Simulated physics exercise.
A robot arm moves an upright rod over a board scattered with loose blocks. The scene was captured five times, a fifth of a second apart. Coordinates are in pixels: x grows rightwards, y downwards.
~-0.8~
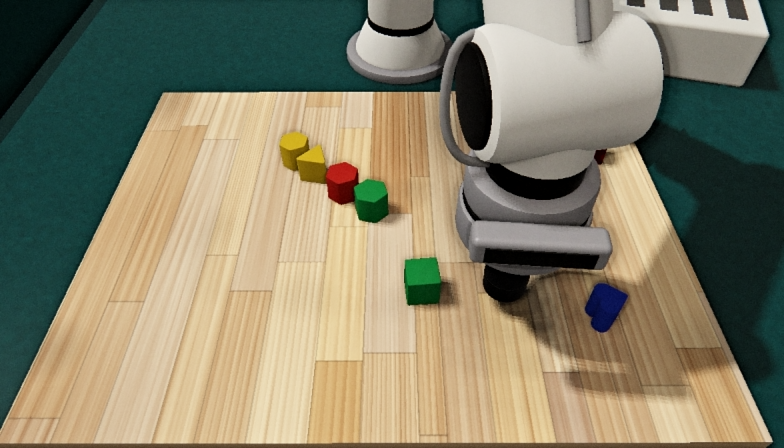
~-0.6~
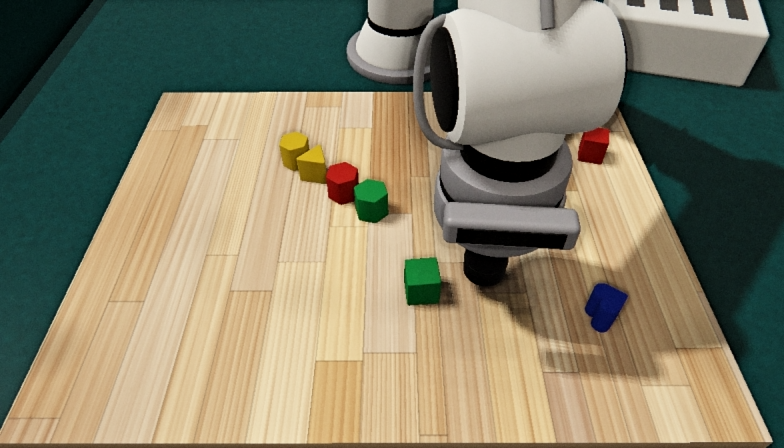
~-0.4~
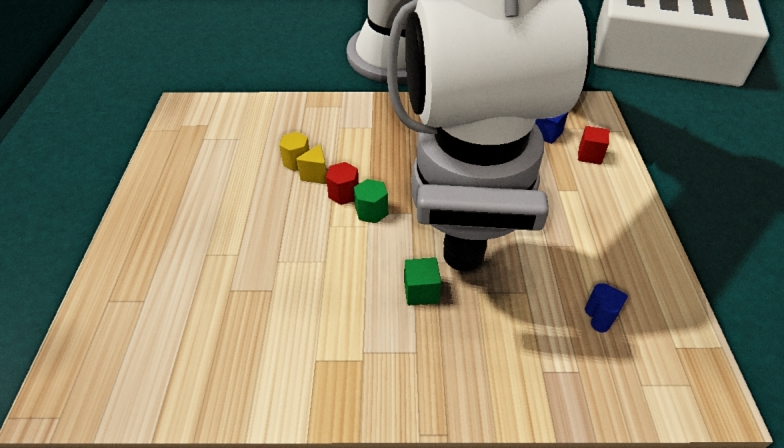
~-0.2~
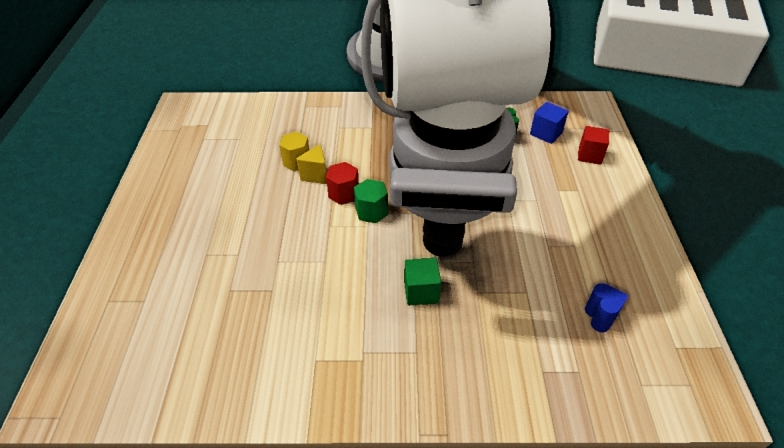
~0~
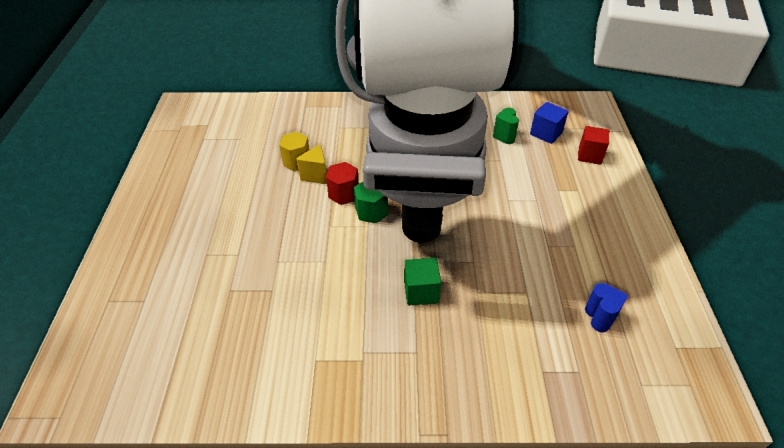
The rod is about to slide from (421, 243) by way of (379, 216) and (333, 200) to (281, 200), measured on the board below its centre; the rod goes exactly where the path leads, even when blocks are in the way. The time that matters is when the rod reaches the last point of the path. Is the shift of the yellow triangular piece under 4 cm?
The answer is no.
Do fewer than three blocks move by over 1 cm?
Short answer: No.
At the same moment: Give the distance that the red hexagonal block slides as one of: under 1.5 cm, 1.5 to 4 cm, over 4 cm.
Displacement: Past 4 cm.
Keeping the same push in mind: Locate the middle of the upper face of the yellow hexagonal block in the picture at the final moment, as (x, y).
It sits at (281, 131).
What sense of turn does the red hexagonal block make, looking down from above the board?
I'd predict that, seen from above, the red hexagonal block rotates counter-clockwise.
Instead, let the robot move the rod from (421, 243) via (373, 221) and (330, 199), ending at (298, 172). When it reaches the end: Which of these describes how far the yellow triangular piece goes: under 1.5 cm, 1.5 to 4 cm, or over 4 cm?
My prediction: Over 4 cm.
The first path, step by step. One third of the way, rod (379, 202); yellow triangular piece (307, 151); red hexagonal block (330, 165); green hexagonal block (353, 179).
Two thirds of the way, rod (330, 186); yellow hexagonal block (281, 131), turned 40° clockwise; yellow triangular piece (276, 146), turned 45° clockwise; red hexagonal block (301, 150), turned 80° anticlockwise; green hexagonal block (329, 156), turned 35° clockwise.
At the end, rod (278, 186); yellow hexagonal block (281, 131), turned 40° clockwise; yellow triangular piece (275, 146), turned 45° clockwise; red hexagonal block (301, 149), turned 90° anticlockwise; green hexagonal block (328, 155), turned 45° clockwise.
